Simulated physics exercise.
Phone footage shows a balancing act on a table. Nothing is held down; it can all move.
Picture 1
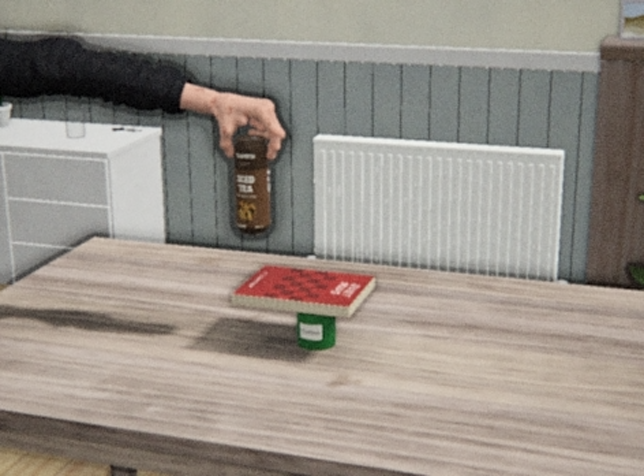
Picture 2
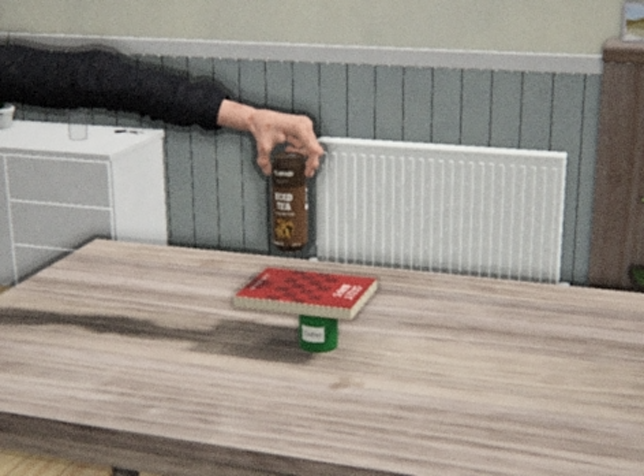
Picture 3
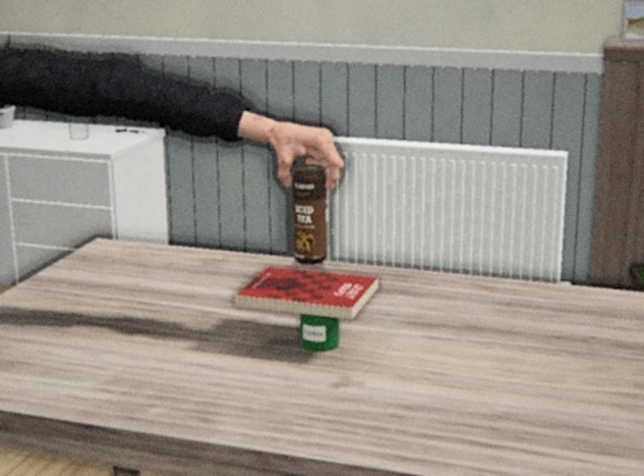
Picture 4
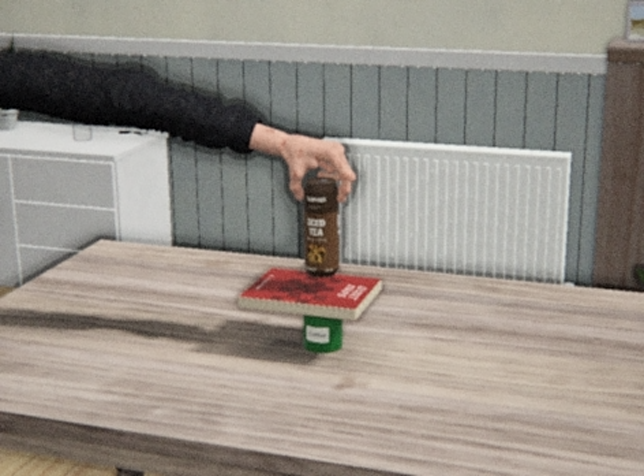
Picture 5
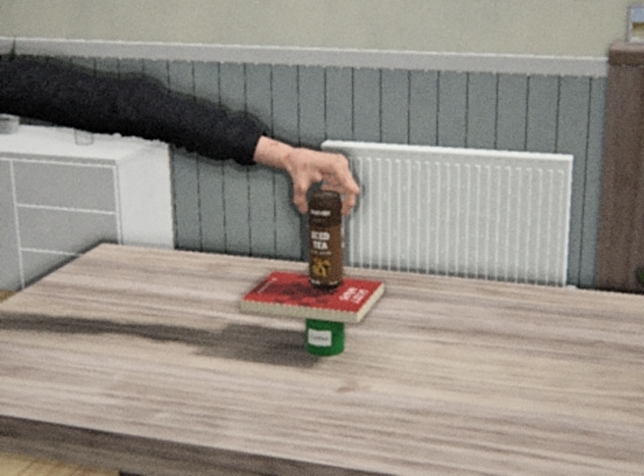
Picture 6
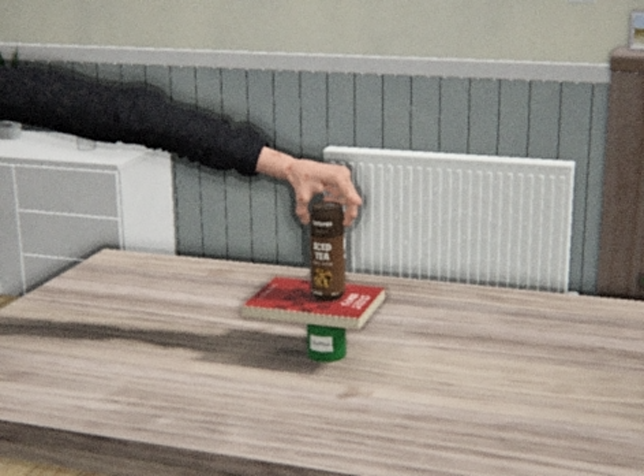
A hand in a dark sleeve reaches in from the left, holding a brown iced tea can above a wooden table, seen from slightly above in a room with grey panelling, a white radiator and white drawers. A red book rests on a small green jar. The hand moves the can right and down onto the book, still gripping it, while the view shifts slightly.
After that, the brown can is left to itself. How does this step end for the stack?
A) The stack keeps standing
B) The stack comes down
The answer is A.
Then, 0.70 s on from there, no change.
Then, 1.70 s on from there, brown can resting near (328, 252).
In the end, all 3 unmoved. At the end, from the last picture's camera, brown can near (328, 252). The stack holds.
